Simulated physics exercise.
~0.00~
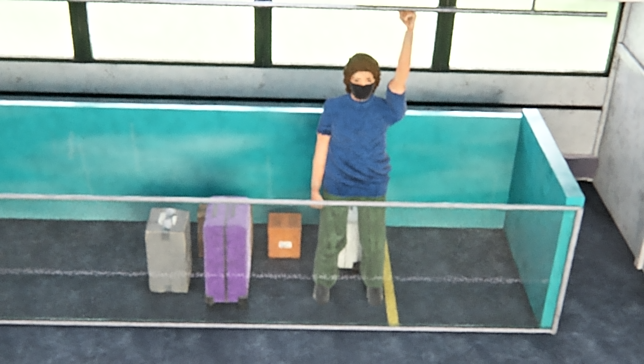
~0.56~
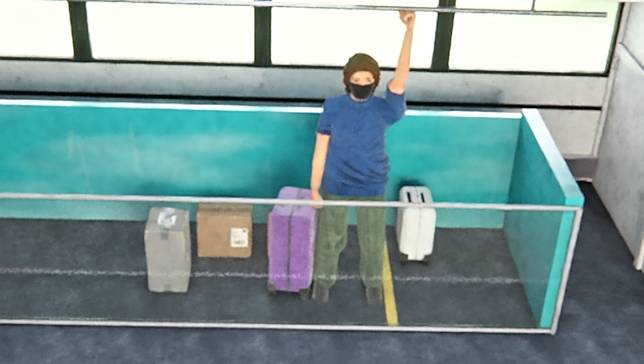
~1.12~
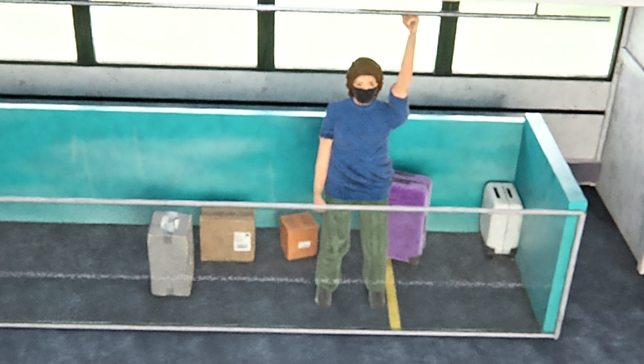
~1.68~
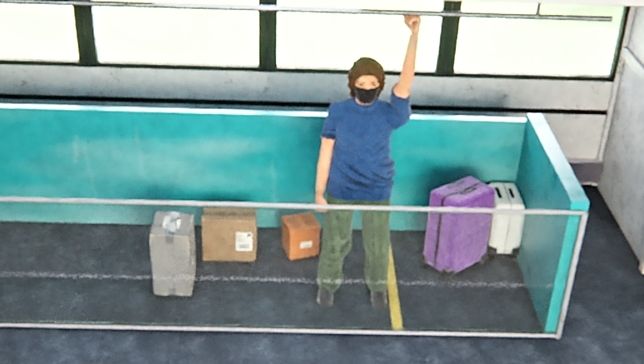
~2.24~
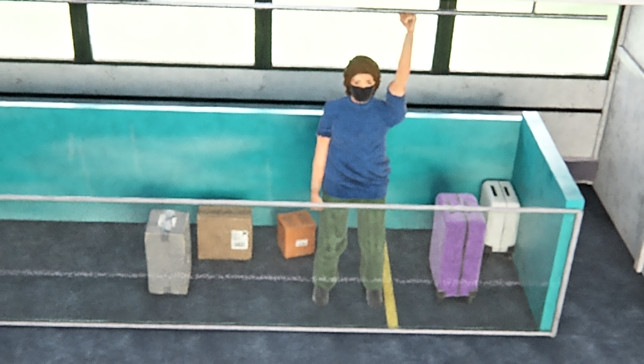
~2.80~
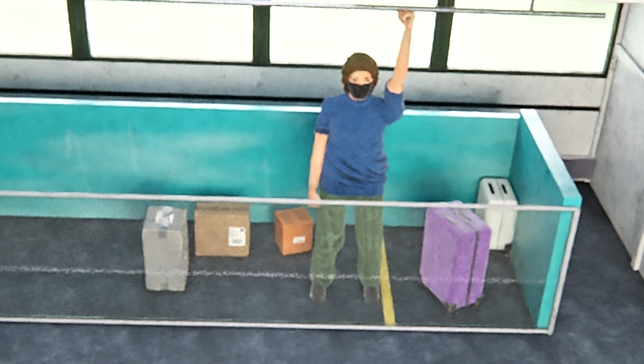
A standing passenger holds a rail as two suitcases roll right past a yellow line.
